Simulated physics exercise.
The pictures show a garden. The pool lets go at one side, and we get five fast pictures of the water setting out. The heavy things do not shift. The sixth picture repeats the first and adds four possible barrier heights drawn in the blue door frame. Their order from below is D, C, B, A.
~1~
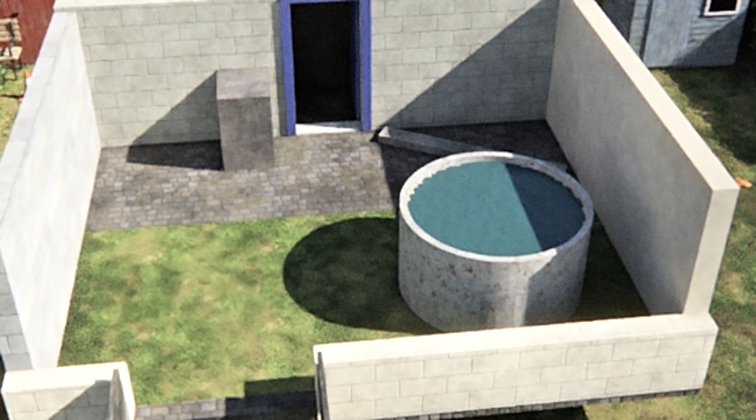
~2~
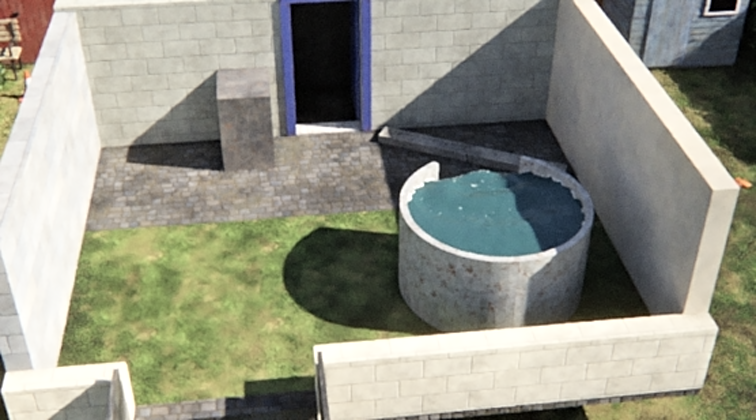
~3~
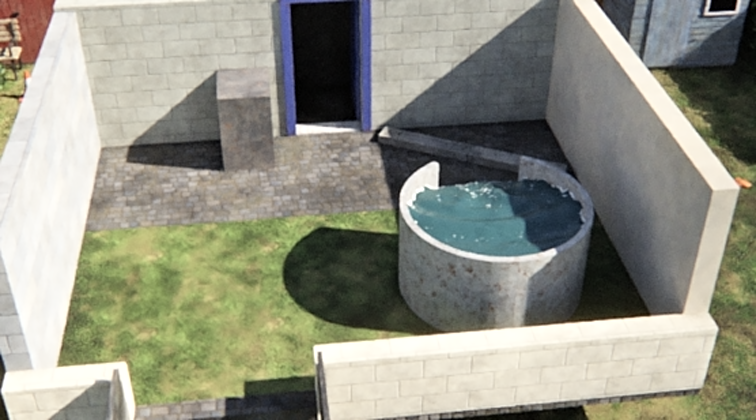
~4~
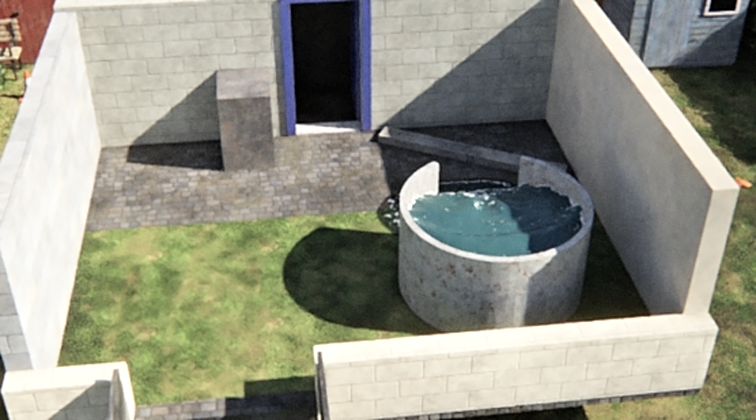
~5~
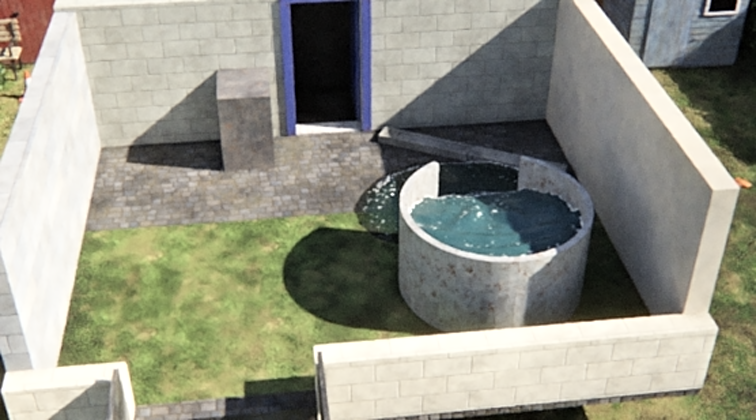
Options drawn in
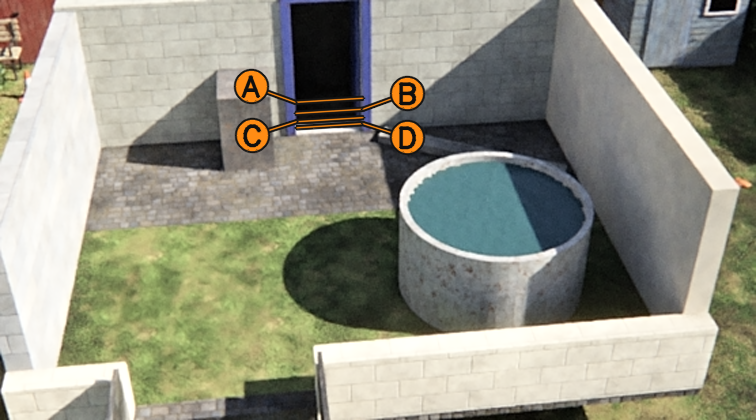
Water in a round stone pool inside a walled garden begins to churn as a gap appears in the pool's back rim, then its level lowers while water spreads over the paving behind, toward the blue doorway's side.
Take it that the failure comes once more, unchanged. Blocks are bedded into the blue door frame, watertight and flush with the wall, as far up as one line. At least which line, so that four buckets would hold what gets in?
B.
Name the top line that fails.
C it is.
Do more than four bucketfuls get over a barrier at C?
Yes, that goes wrong.
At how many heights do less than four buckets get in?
Two of them.
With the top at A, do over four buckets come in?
No.
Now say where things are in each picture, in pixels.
In the first frame, water in the pool at rest, its middle at (495, 209); foot of the blue doorway at (330, 133); open gate at (220, 350).
In the second frame, water covers 1 % of the ground, its front hidden from here.
In the third frame, water covers 3 % of the ground, its front hidden from here.
In the fourth frame, water covers 7 % of the ground, its front hidden from here.
In the fifth frame, 12 % of the ground under water, visible out to (373, 215).
In orange, A at (329, 100); B at (329, 111); C at (329, 119); D at (330, 125); from the bottom up D, C, B, A.
If A is chosen, nothing gets over.
If B is chosen, a splash gets over, under a bucket.
If C is chosen, about 8 bucketfuls get in.
If D is chosen, some 25 bucketfuls get in.
